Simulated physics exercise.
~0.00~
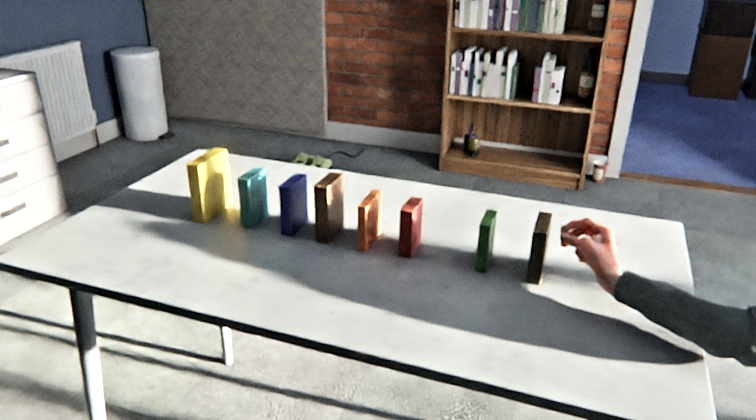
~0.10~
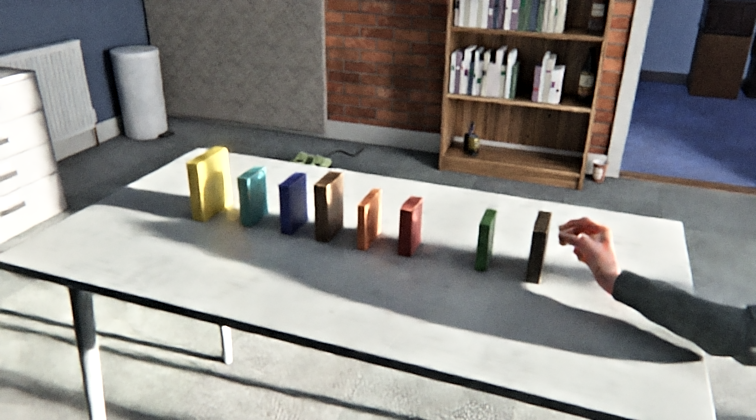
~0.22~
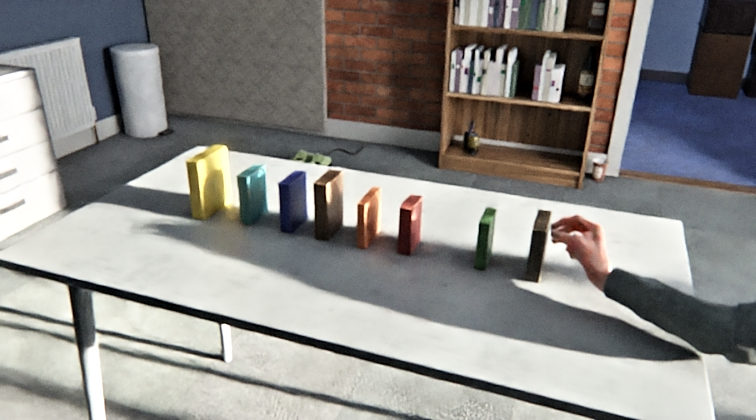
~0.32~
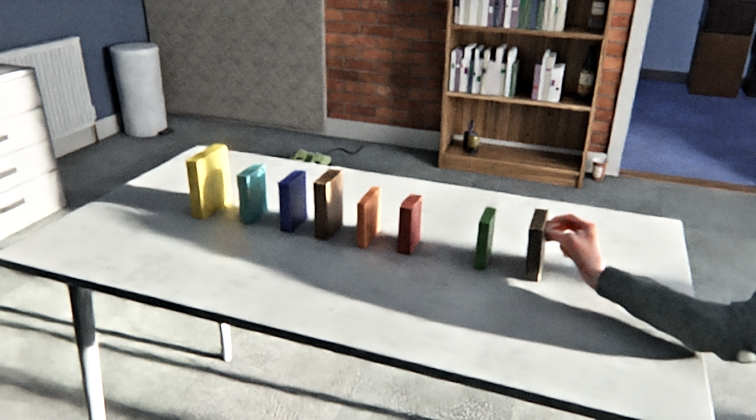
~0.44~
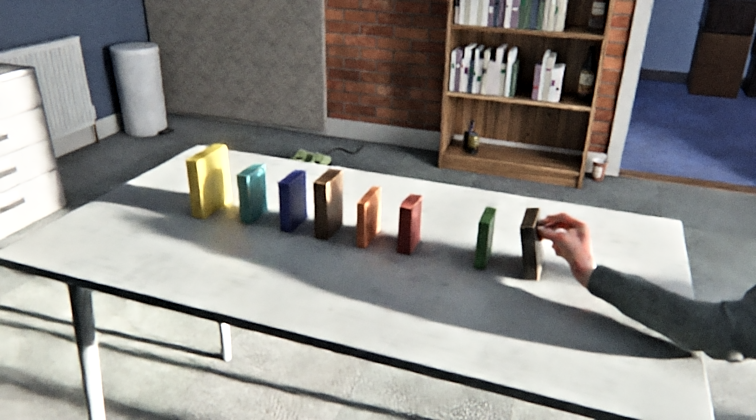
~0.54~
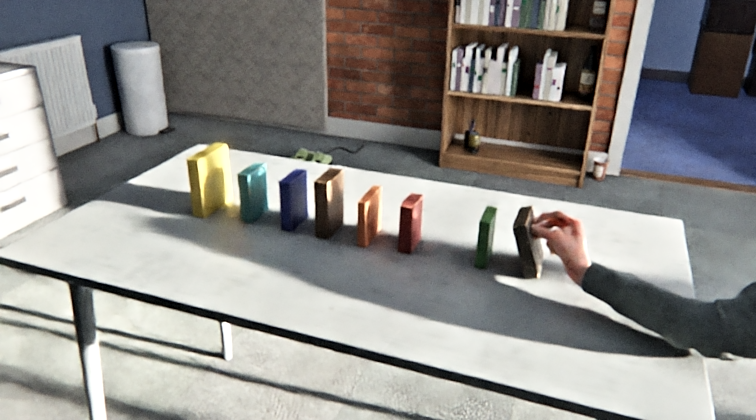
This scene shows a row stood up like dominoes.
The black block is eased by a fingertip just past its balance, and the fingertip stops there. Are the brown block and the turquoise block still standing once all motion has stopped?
Brown block: Yes; turquoise block: Yes.
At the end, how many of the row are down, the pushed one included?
That makes 2 altogether.
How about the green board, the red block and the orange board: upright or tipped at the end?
At the end the green board has fallen, the red block is standing, and the orange board is standing.
After 0.74 s, black block 65° over; green board turned 25° from how it was put.
After 0.84 s, black block 83° over; green board on its side.
After 1.24 s, black block 90° over; green board on its side.
In the end (2.5 s), toppled on the table, green board; the other 5 unmoved. At the end, from the last picture's camera, brown block near (330, 203), turquoise block near (254, 192).
